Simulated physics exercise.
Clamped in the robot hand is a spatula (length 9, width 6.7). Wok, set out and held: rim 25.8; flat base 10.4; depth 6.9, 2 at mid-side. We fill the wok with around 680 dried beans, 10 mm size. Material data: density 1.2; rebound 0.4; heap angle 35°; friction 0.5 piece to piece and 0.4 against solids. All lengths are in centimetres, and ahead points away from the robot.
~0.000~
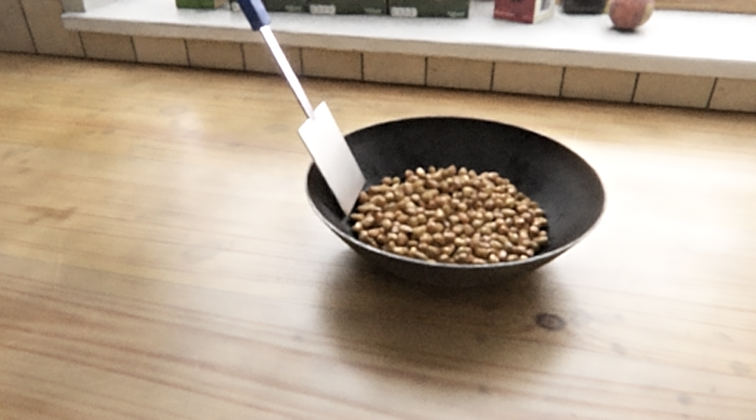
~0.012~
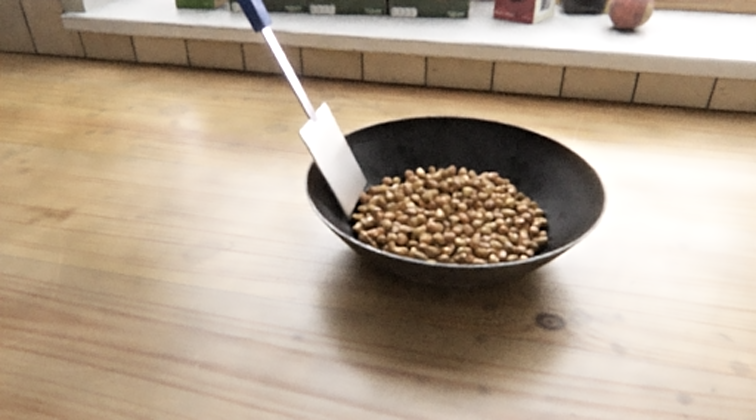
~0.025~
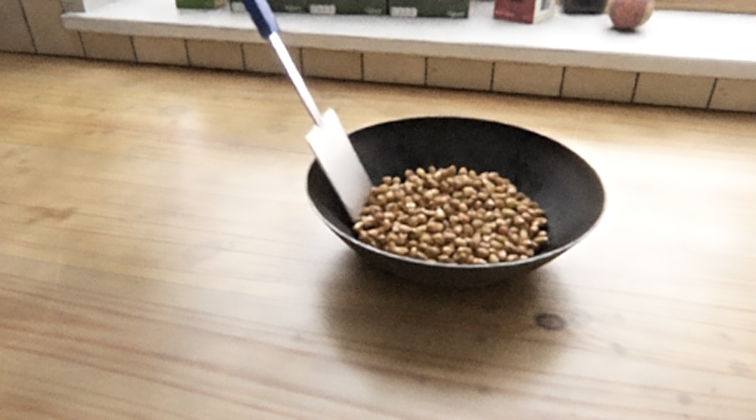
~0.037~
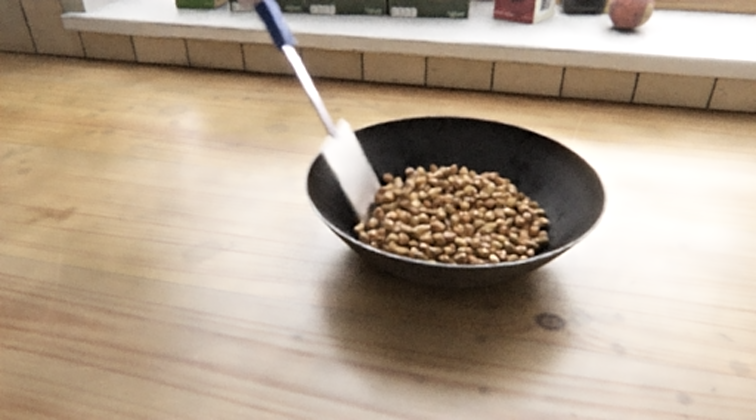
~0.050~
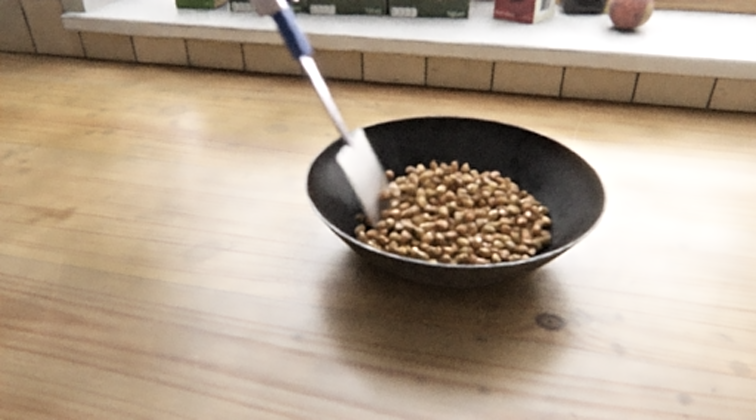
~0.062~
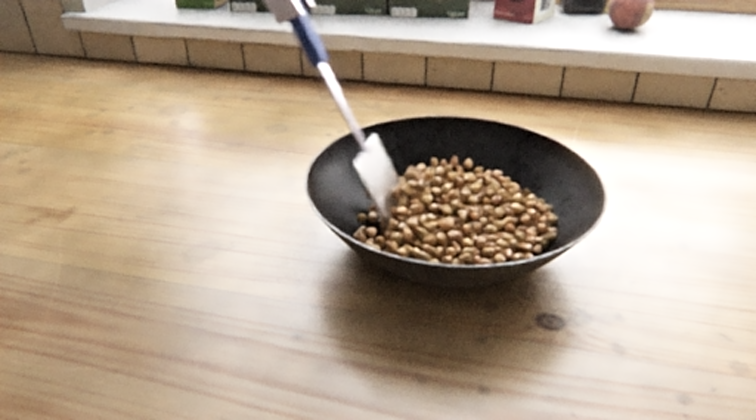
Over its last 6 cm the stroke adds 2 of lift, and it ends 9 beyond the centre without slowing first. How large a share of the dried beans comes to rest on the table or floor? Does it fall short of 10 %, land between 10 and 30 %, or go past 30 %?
It goes past 30 %.
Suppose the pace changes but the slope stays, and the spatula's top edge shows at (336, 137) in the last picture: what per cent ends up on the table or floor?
25 %.
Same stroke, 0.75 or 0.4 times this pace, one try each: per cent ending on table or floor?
I'd expect close to 35 and then close to 20 percent.
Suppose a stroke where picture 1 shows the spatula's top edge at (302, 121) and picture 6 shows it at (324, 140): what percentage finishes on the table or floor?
I'd put it at roughly 25 per cent.
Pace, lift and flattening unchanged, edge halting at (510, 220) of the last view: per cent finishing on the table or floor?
15 %.
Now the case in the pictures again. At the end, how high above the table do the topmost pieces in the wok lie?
Close to 5.5 centimetres high.
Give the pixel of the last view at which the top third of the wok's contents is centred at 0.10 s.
Roughly pixel (483, 205).
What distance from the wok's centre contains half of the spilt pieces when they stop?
The answer is around 36 cm.
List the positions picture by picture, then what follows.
The spatula top edge at (311, 116), sloping 64°; upper third of the load around (448, 212), from x 355 to 545, top at y 170; 685 in the wok, in the first picture.
The spatula top edge at (313, 117), sloping 64°; upper third of the load around (448, 212), from x 355 to 545, top at y 170, in the second picture.
The spatula top edge at (320, 124), sloping 64°; upper third of the load around (449, 212), from x 355 to 545, top at y 170, in the third picture.
The spatula top edge at (334, 134), sloping 64°; upper third of the load around (447, 213), from x 360 to 545, top at y 170, in the fourth picture.
The spatula top edge at (350, 143), sloping 64°; upper third of the load around (448, 211), from x 360 to 545, top at y 165, in the fifth picture.
The spatula top edge at (365, 149), sloping 64°; upper third of the load around (453, 209), from x 360 to 555, top at y 165; 685 in the wok, in the sixth picture.
After 0.10 s, sloping 64°, highest piece 9 above the table; 685 in the wok.
After 0.13 s, sloping 64°, highest piece 17 above the table; 683 in the wok, 2 on the blade or in flight.
After 0.35 s, sloping 64°, highest piece 33 above the table; 402 in the wok, 33 on the table or floor, 250 on the blade or in flight.
After 1.40 s, sloping 64°, highest piece 8 above the table; 402 in the wok, 283 on the table or floor.
In the end, 402 in the wok, 283 on the table or floor. That is 41 % on the table or floor.
